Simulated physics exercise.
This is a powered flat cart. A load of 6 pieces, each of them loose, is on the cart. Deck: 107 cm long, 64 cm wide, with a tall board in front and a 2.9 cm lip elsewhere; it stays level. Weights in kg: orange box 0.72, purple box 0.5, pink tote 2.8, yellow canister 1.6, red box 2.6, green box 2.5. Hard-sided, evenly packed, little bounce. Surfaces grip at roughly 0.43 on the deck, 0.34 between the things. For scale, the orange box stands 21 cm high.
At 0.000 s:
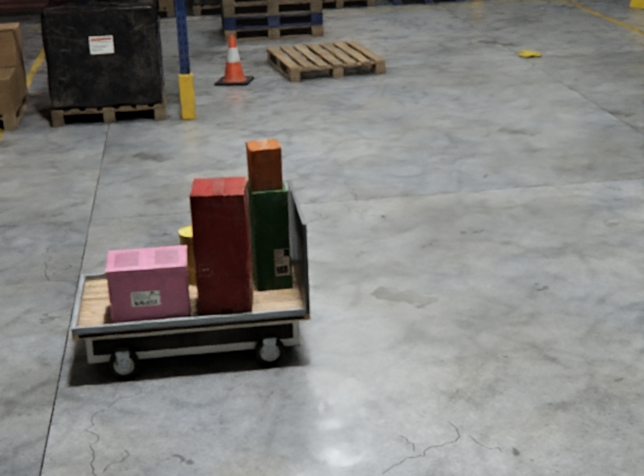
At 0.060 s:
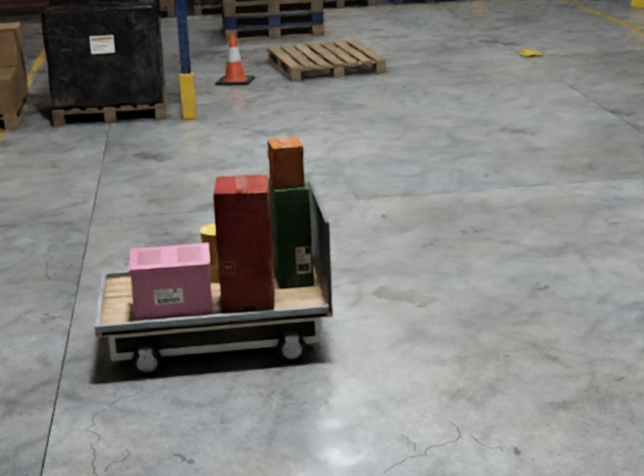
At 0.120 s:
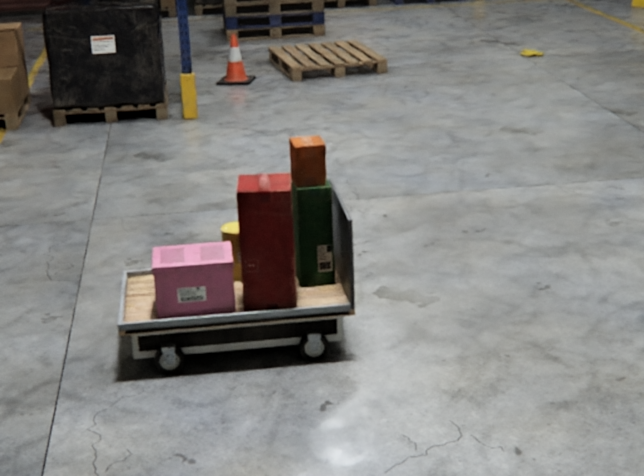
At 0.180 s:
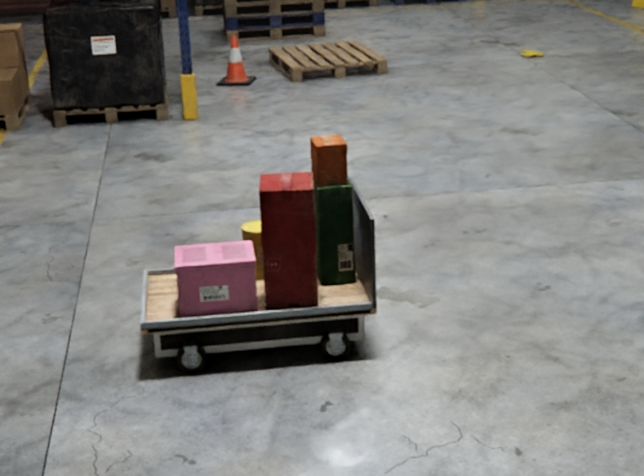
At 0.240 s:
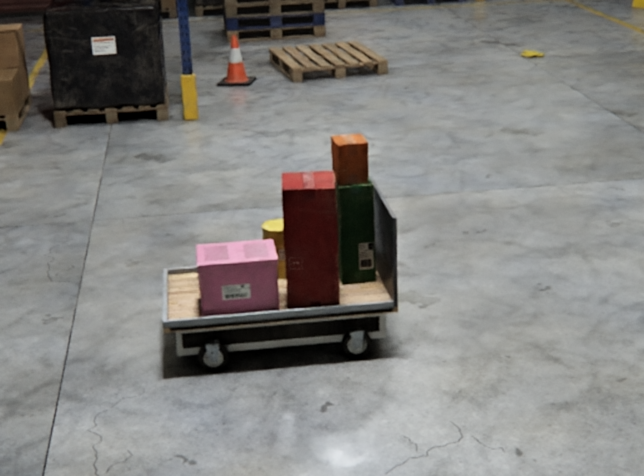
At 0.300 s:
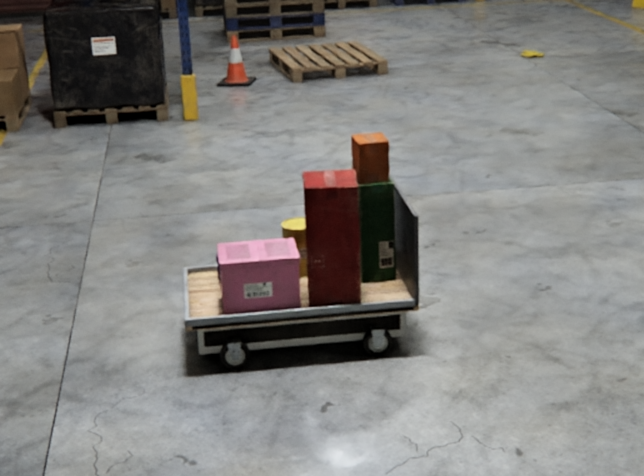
At first, a flat cart stands out on the left side of a concrete warehouse floor, carrying a pink tote, a yellow canister, and red, green and orange boxes. It then rolls steadily a modest distance to the right, tall board leading, while the load shows no clear shift on the deck.
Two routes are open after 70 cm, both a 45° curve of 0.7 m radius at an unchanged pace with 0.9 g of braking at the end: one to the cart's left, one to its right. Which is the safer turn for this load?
Less is lost turning right.
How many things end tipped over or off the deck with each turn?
Left: 3; right: 2.
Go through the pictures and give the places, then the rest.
Cart 0 cm along; orange box (264, 165), in the first picture.
Cart 10 cm along; red box (245, 245); green box (291, 232), in the second picture.
Cart 20 cm along; pink tote (194, 282), in the third picture.
Cart 31 cm along; red box (289, 242); green box (333, 229), in the fourth picture.
Cart 41 cm along; pink tote (238, 279), in the fifth picture.
Cart 51 cm along; orange box (370, 158), in the sixth picture.
Turning left. Around 0.60 s, cart 102 cm along, turned 14°; orange box at 9° to upright near (470, 147); green box at 9° to upright; red box at 9° to upright.
Around 1.10 s, cart 171 cm along, turned 45°; green box now off the deck; purple box shifted 8 cm near (415, 223); yellow canister shifted 21 cm.
Around 1.40 s, cart 171 cm along, turned 45°, stopped; purple box shifted 18 cm near (424, 218); yellow canister shifted 28 cm; pink tote shifted 17 cm.
Finally (2.2 s), off the deck, orange box, red box and green box; not toppled but over 10 cm from the start, purple box, pink tote and yellow canister. In the last view, purple box near (424, 218).
Turning right instead, orange box and green box tipped over or off the deck, 2 of 6 in all.
